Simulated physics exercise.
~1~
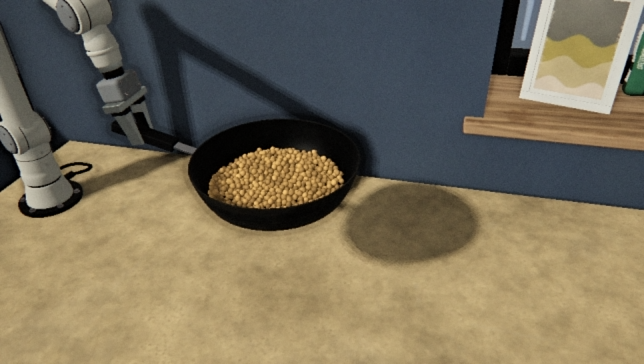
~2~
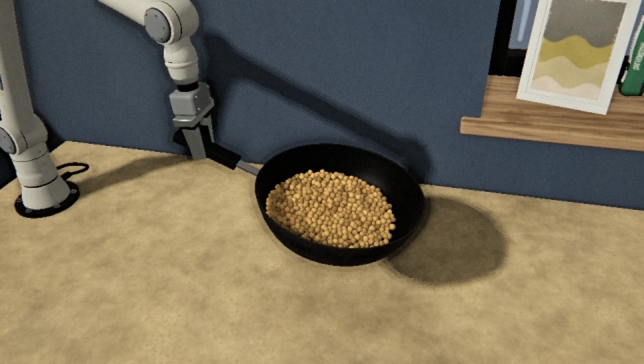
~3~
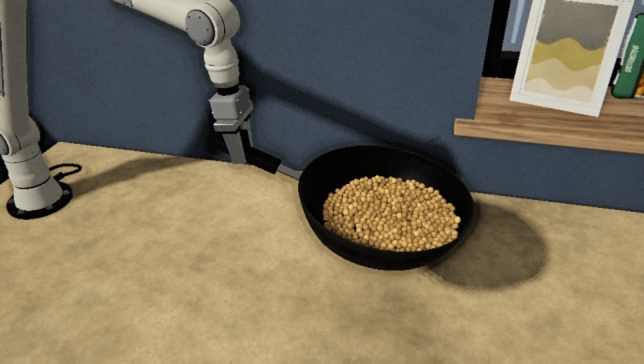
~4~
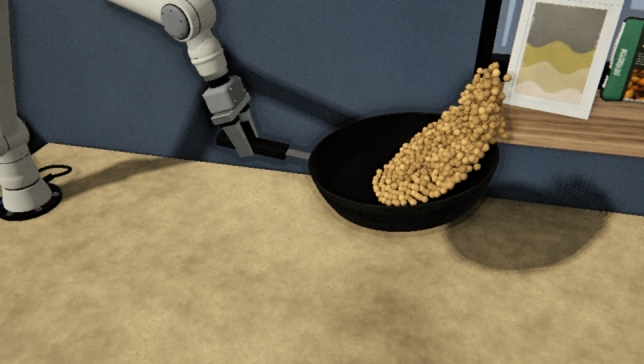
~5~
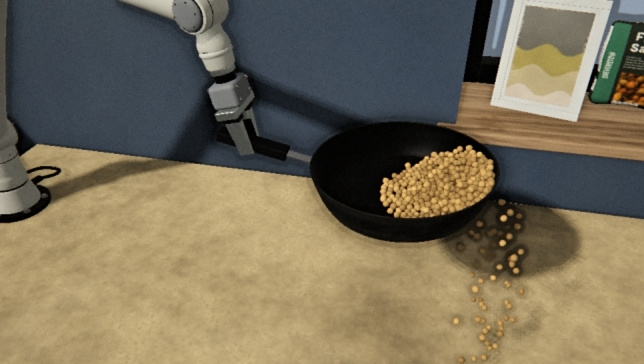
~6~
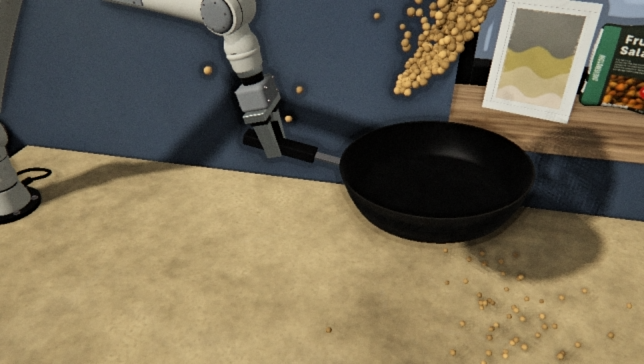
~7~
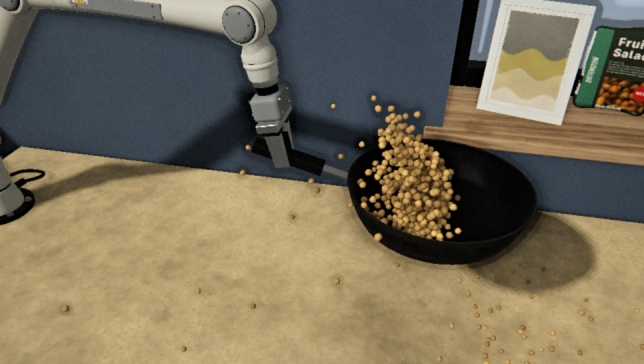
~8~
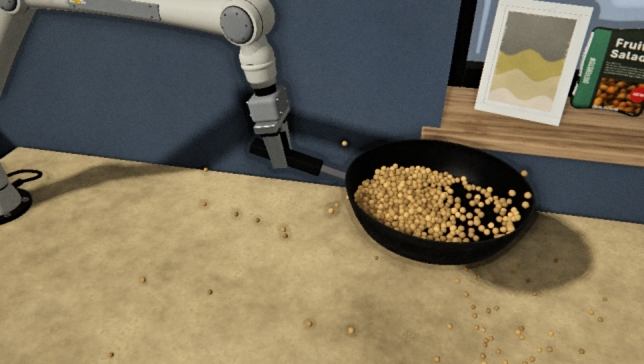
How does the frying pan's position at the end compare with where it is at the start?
The frying pan ends up well to the right of where it starts and slightly lower in the view.
